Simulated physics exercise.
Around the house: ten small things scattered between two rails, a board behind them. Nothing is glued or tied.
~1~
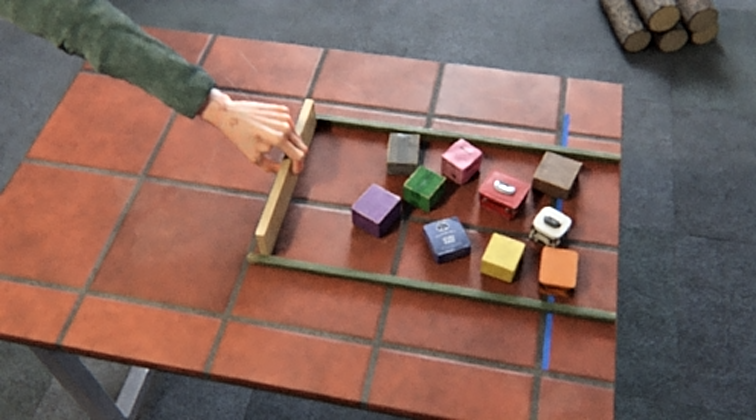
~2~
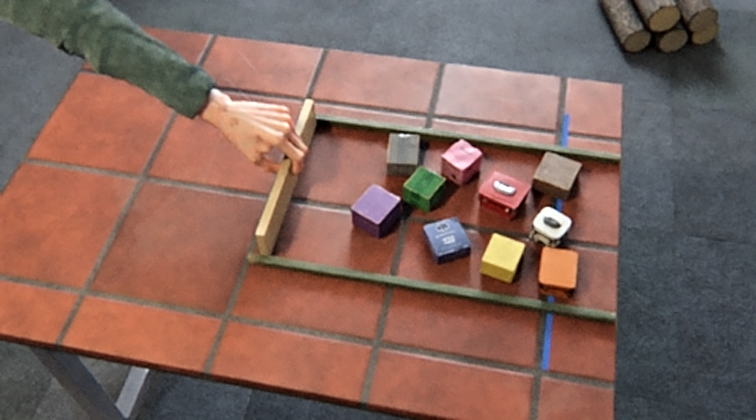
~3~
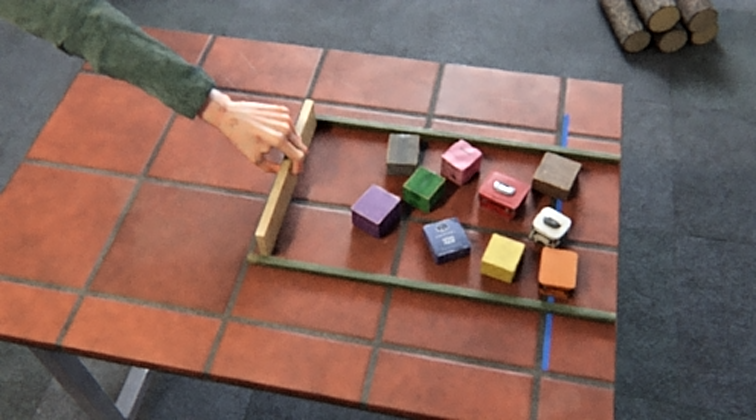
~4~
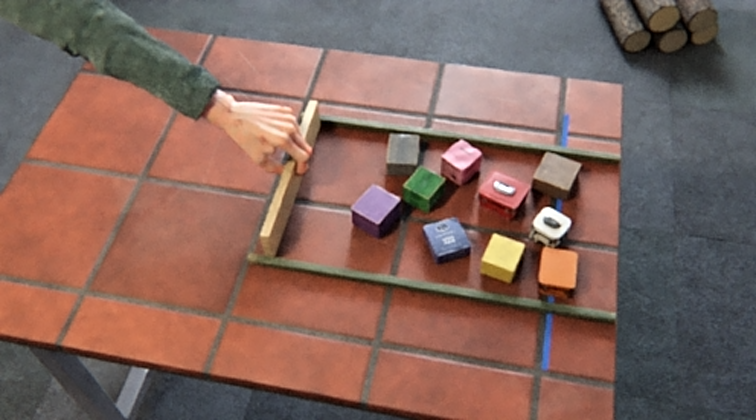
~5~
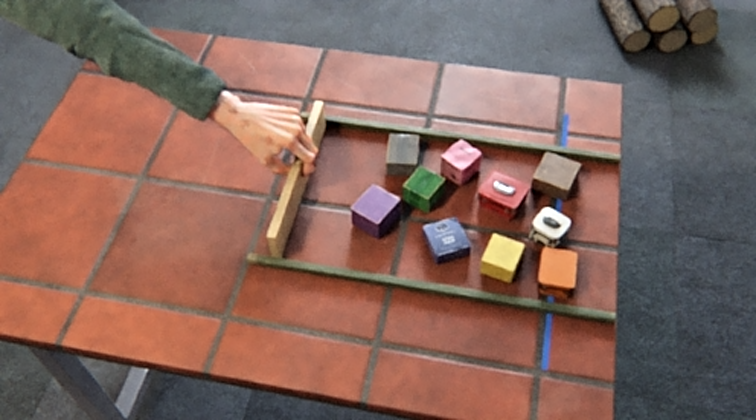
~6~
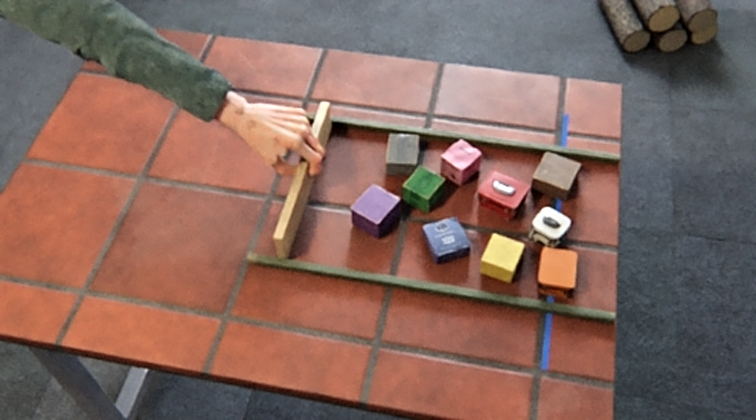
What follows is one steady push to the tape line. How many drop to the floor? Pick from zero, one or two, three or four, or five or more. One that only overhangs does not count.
The number that fall off is three or four.
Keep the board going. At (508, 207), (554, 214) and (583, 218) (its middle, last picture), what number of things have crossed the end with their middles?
Past the end: 1, 3 and 6.
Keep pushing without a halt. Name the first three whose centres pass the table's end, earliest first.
In order: The orange case, then the brown block, then the yellow block.
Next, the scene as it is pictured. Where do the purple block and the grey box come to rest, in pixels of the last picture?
First (575, 236), then (578, 172).
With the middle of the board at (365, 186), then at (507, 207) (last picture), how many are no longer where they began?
The counts are 1 and 10.
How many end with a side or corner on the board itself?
3 of them.
A little later, none off yet; orange case at rest near (557, 273); brown block at rest near (556, 176); white case at rest near (550, 229).
Next, none off yet; orange case shifted about its own width near (589, 286); brown block moving near (563, 177); white case moving near (555, 231).
When it is over, the number that fall off is three or four; down, yellow block, brown block and orange case.
